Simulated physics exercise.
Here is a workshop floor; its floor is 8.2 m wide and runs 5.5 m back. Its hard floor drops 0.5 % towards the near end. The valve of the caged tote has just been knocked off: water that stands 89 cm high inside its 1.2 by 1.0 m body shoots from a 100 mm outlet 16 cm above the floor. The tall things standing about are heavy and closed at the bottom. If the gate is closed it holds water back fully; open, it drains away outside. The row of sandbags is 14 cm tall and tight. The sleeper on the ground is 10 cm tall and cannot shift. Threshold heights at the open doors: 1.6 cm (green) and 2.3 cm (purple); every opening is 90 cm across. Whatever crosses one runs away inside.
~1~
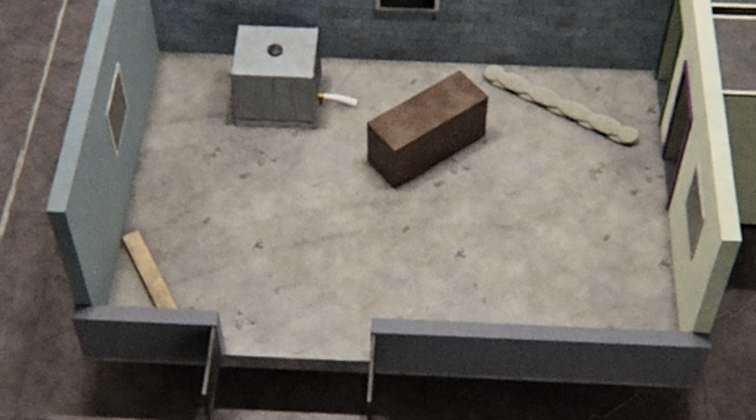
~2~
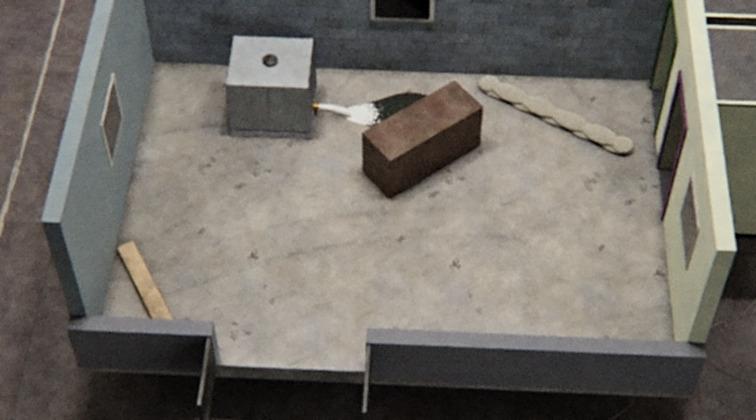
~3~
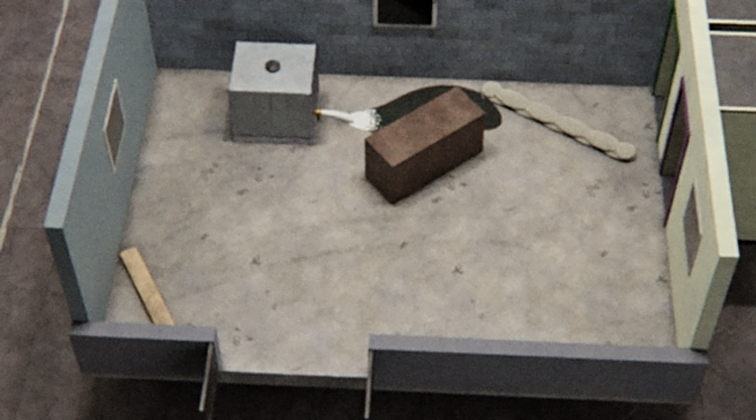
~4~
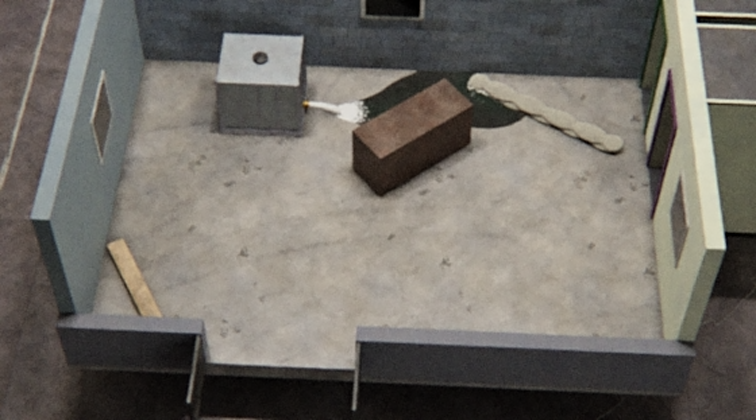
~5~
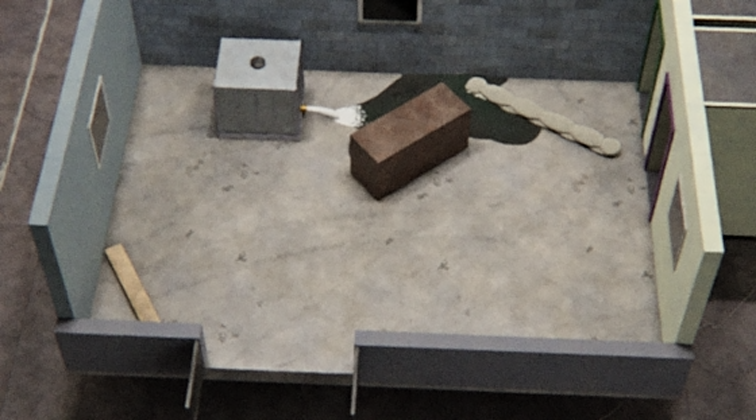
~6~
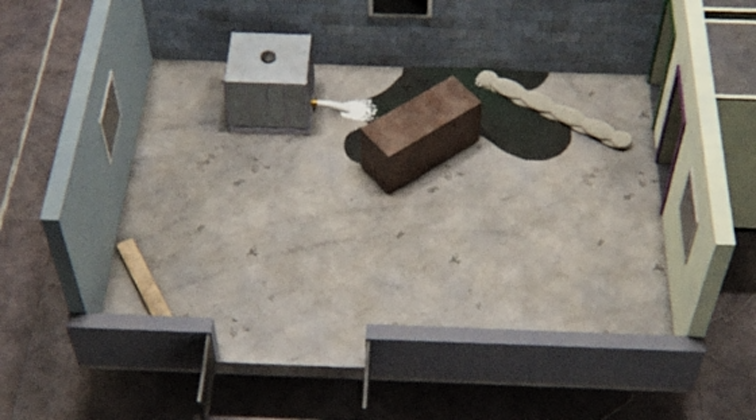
Water shot from the right side of a gray metal-looking box, and a dark wet patch spread behind the brown block, under the pale twisted rope and out past it across the floor.
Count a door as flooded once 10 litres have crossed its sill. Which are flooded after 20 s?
One by one: At the green door it keeps below the limit; at the purple door it does not reach the limit.
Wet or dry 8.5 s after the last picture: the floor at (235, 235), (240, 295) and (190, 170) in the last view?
In that order: Dry, not reached, not reached.
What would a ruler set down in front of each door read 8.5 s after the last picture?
In cm: Green 1.4, purple 1.5.
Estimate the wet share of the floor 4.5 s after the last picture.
Some 30 per cent of it.
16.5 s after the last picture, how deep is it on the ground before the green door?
Roughly 1.5 cm deep.
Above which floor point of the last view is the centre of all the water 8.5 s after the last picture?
At about (481, 148).
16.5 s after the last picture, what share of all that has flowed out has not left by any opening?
Some 100 per cent remains.
Then, 1.5 s after the last picture water covers 15 % of the floor and is deepest (7 cm) near (422, 123); green door not reached, purple door not reached.
Then, 4.5 s after the last picture water covers 30 % of the floor and is deepest (7 cm) near (479, 92); green door not reached, purple door 0.64 cm at the sill, 0 L in.
Then, 8.5 s after the last picture water covers 45 % of the floor and is deepest (6 cm) near (411, 132); green door 1.4 cm at the sill, 0 L in, purple door 1.6 cm at the sill, 0 L in.
Then, 12.5 s after the last picture water covers 60 % of the floor and is deepest (6 cm) near (411, 132); green door 1.6 cm at the sill, 0 L in, purple door 1.5 cm at the sill, 0 L in.
Then, 16.5 s after the last picture water covers 70 % of the floor and is deepest (6 cm) near (411, 132); green door 1.7 cm at the sill, 0 L in, purple door 1.7 cm at the sill, 0 L in.
